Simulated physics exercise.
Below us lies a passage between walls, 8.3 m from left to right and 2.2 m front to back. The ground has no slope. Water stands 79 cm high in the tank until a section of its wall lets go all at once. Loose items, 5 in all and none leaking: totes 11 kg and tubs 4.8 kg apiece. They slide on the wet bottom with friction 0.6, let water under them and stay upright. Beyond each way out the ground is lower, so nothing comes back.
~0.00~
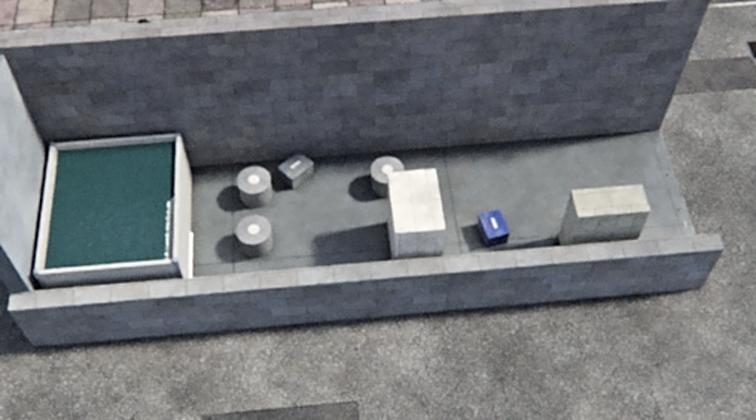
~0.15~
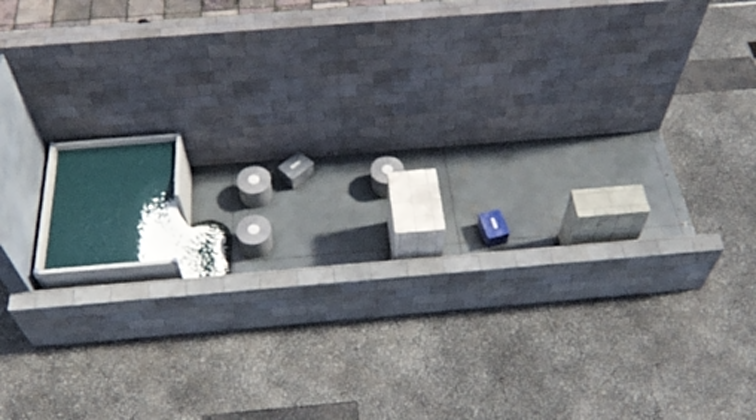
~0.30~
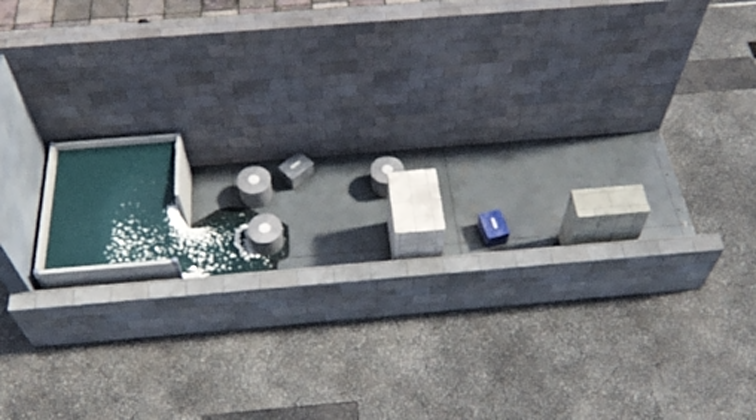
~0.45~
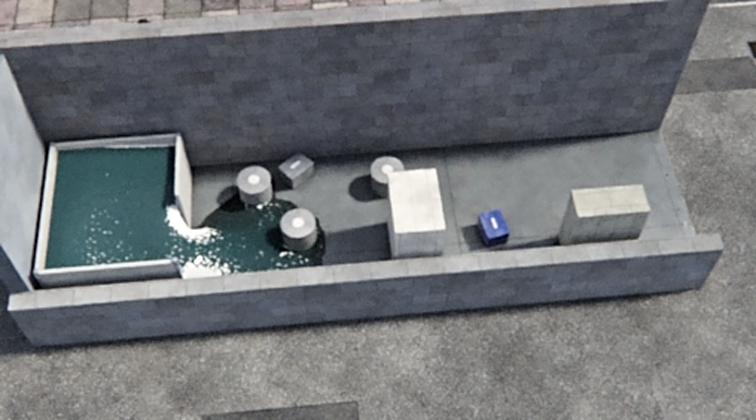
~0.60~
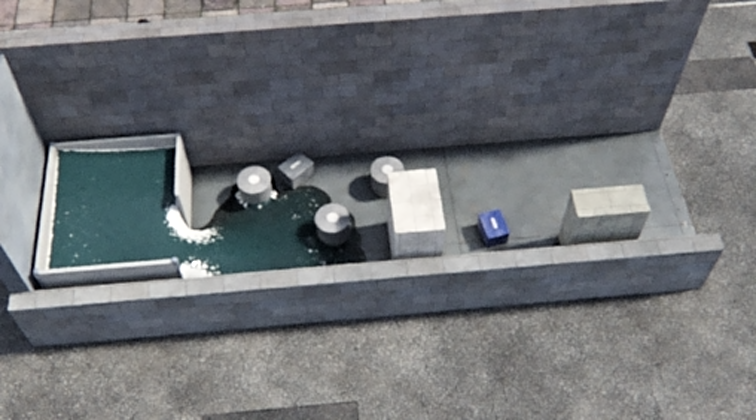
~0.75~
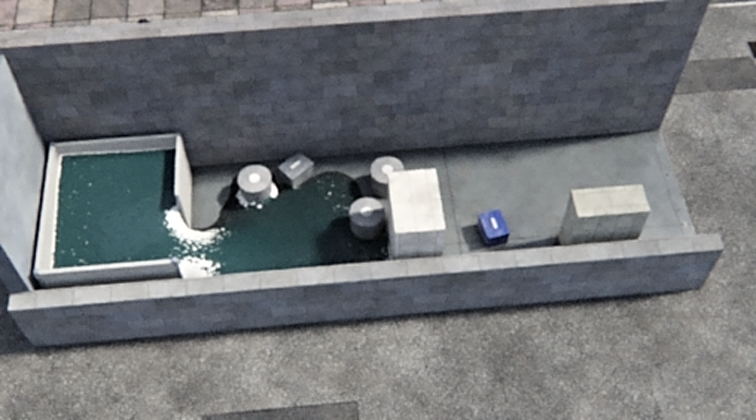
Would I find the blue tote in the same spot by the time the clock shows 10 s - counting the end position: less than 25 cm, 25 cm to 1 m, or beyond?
The blue tote barely shifts.
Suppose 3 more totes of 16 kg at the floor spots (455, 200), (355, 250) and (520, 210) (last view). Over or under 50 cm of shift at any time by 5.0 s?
In that order: Under, more, short of it.
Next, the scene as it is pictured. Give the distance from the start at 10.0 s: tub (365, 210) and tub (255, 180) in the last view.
In turn: Washed out, 400 cm.
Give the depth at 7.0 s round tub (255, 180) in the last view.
About 13 cm.
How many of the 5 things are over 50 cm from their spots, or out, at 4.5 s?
4 of them.
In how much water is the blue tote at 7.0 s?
Roughly 6 cm.
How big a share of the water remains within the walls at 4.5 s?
About 86 per cent.
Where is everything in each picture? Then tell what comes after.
The first picture shows the blue tote at (494, 224) rests on the ground; water covers 2.9 m2; 0 of 5 have shifted.
The second picture shows the blue tote at (494, 224) rests on the ground; 3.5 m2 under water; 0 of 5 have shifted.
The third picture shows the blue tote at (494, 224), on the bottom; 4.2 m2 under water; 1 of 5 have shifted.
The fourth picture shows the blue tote at (494, 224), on the bottom; water covers 5.1 m2; 1 of 5 have shifted.
The fifth picture shows the blue tote at (494, 224), on the bottom; 6.0 m2 under water; 1 of 5 have shifted.
The sixth picture shows the blue tote at (494, 224) rests on the ground; 7.0 m2 under water; 1 of 5 have shifted.
After 2.0 s the blue tote is near (494, 224), 0.0 m from its start, aground; 0 of 5 are out; 2 afloat.
After 4.5 s the blue tote is near (494, 224), 0.0 m from its start, aground; 2 of 5 are out; 1 afloat.
After 7.0 s the blue tote is near (494, 224), 0.0 m from its start, aground; 2 of 5 are out; 1 afloat.
After 10.0 s the blue tote is near (494, 224), 0.0 m from its start, aground; 2 of 5 are out; 1 afloat.
